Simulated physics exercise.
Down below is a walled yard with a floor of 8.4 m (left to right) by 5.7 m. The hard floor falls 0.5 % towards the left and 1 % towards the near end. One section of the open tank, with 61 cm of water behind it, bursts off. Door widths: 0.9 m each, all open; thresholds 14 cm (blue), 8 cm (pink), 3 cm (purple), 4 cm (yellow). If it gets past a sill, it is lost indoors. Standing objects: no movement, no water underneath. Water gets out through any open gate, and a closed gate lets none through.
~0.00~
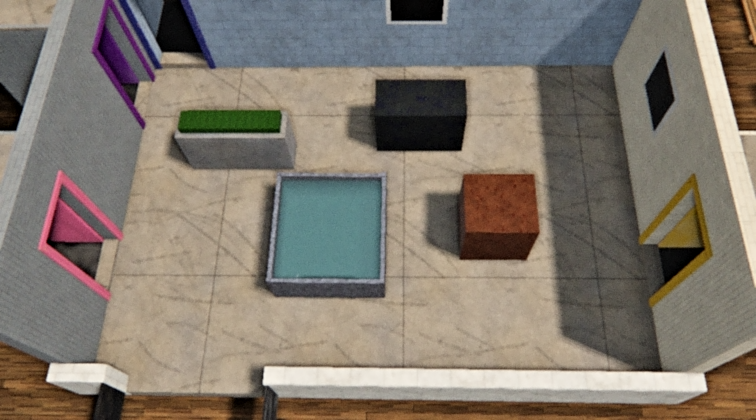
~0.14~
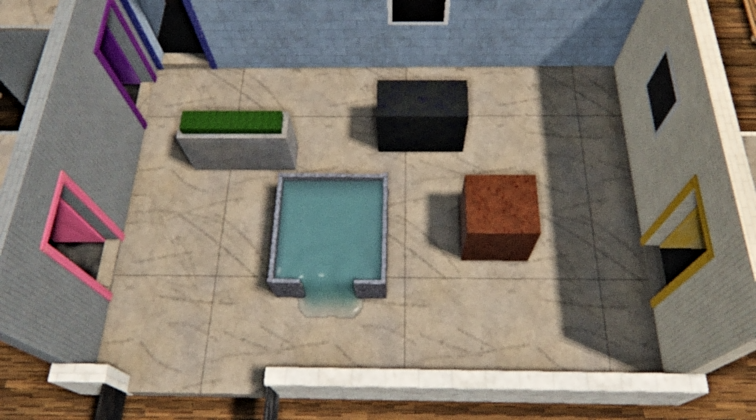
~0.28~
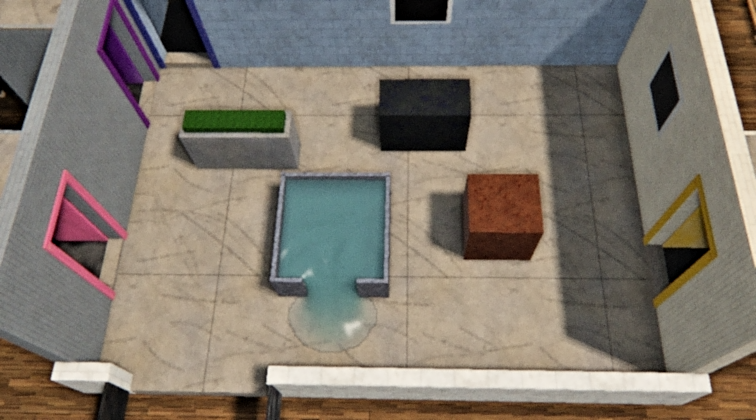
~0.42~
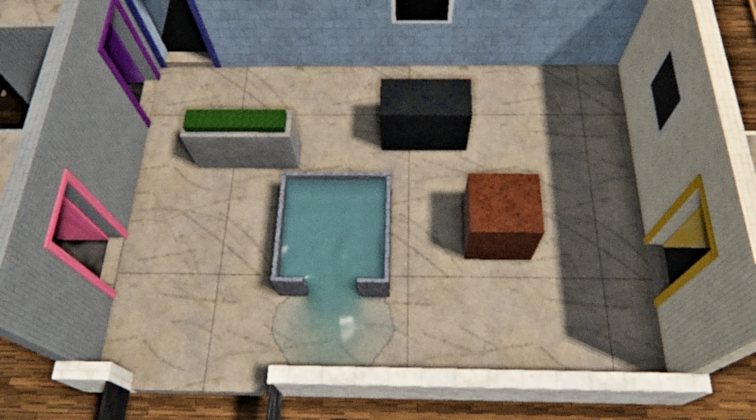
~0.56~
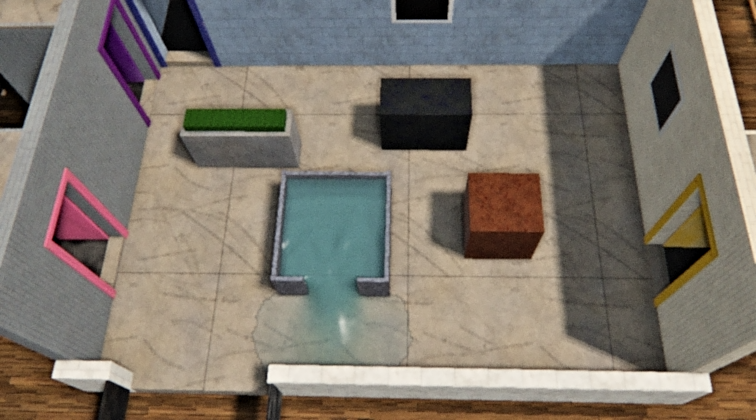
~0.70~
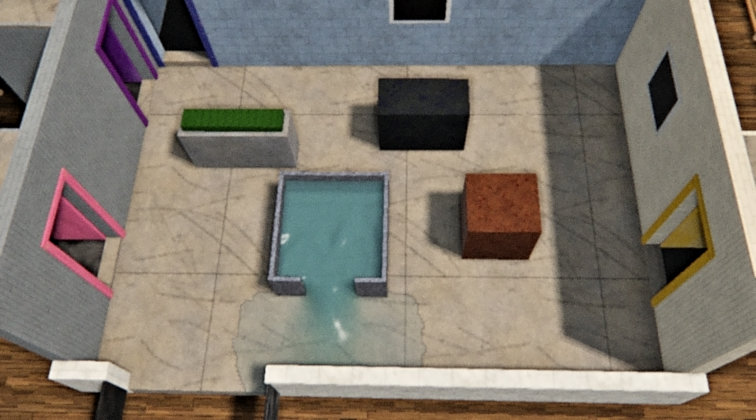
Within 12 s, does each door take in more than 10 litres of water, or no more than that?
Result: Blue door: Under the set amount, pink door: Under the set amount, purple door: Under the set amount, yellow door: Past the set amount.
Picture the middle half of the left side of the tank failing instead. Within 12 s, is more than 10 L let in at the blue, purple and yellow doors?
At blue the amount is beneath the mark, at purple it is higher than the mark, and at yellow it is beneath the mark.
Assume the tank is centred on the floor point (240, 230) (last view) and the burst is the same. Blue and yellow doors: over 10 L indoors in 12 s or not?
Lab note: Blue door limit not exceeded; yellow door limit not exceeded.
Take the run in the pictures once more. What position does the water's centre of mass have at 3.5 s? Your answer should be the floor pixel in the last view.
Roughly (356, 292) in the last picture.
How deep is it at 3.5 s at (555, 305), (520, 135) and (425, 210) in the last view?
Approximately 3, 0 and 0 centimetres, going through them in turn.
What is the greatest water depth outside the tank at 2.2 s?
Around 30 centimetres.
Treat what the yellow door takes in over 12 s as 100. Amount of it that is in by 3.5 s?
I'd put it at about 10 per cent by that point.
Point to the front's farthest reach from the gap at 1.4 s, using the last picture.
About (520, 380) in the last view.
After 1.4 s water covers 10 % of the floor and is deepest (38 cm) near (323, 376); blue door not reached, pink door not reached, purple door not reached, yellow door not reached.
After 2.2 s water covers 25 % of the floor and is deepest (30 cm) near (324, 364); blue door not reached, pink door not reached, purple door not reached, yellow door not reached.
After 3.5 s water covers 35 % of the floor and is deepest (24 cm) near (323, 376); blue door not reached, pink door 8 cm at the sill, 0 L in, purple door not reached, yellow door 10 cm at the sill, 4 L in.
After 7.0 s water covers 60 % of the floor and is deepest (12 cm) near (323, 376); blue door 3 cm at the sill, 0 L in, pink door 5 cm at the sill, 0 L in, purple door 2 cm at the sill, 0 L in, yellow door 7 cm at the sill, 48 L in.
After 12.0 s water covers 85 % of the floor and is deepest (6 cm) near (311, 376); blue door 2 cm at the sill, 0 L in, pink door 3 cm at the sill, 0 L in, purple door 3 cm at the sill, 1 L in, yellow door 3 cm at the sill, 54 L in.
